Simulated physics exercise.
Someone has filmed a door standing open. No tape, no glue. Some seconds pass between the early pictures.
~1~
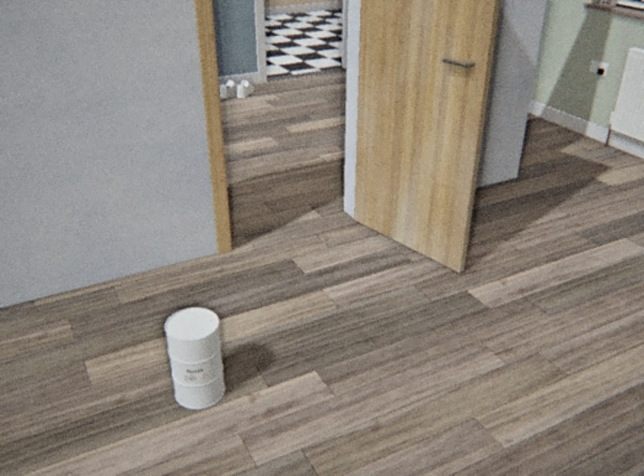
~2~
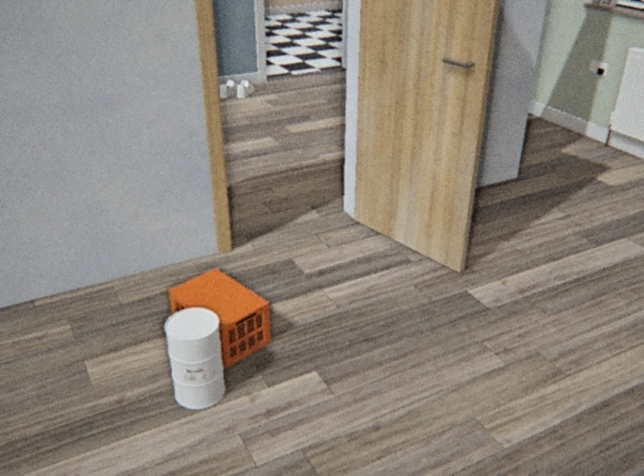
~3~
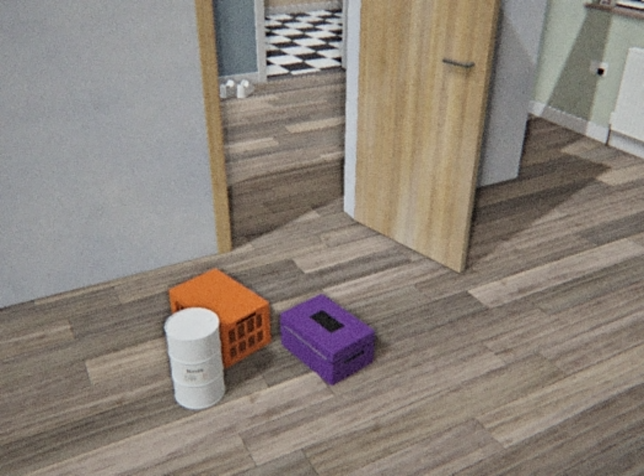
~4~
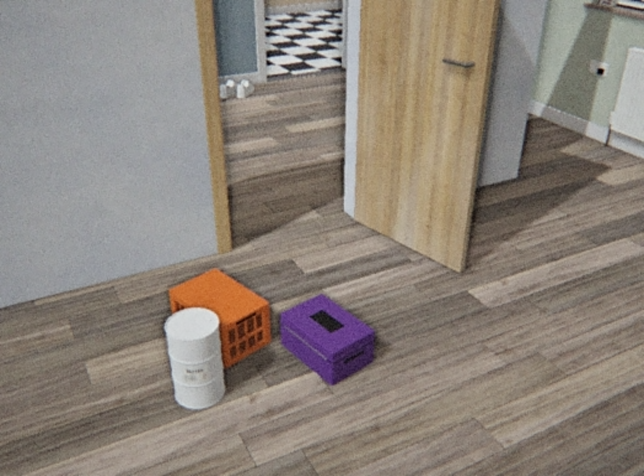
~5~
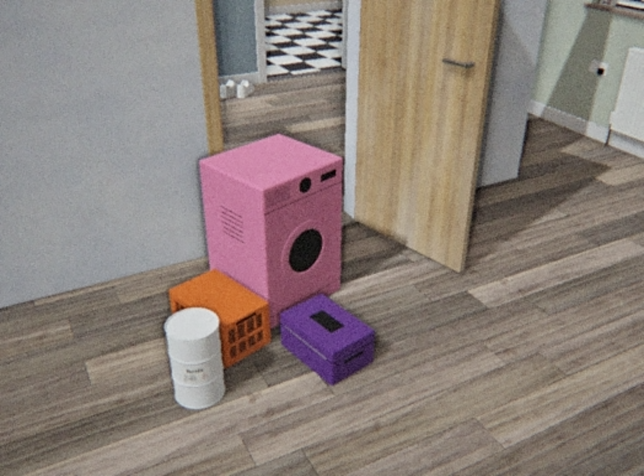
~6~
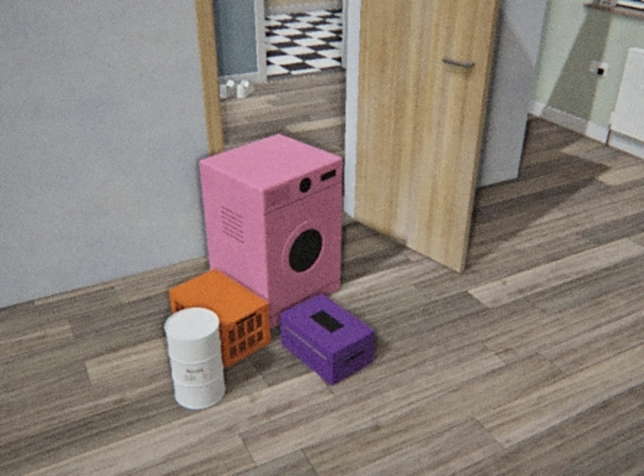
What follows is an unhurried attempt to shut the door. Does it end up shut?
Here the door is blocked.
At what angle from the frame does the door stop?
Some 55° open.
Then, 0.60 s after the last picture, door at 84°.
Then, 0.90 s after the last picture, door at 62°.
At rest, door at 53°; all 4 in place. Seen from the same camera at the end, pink appliance near (269, 229).
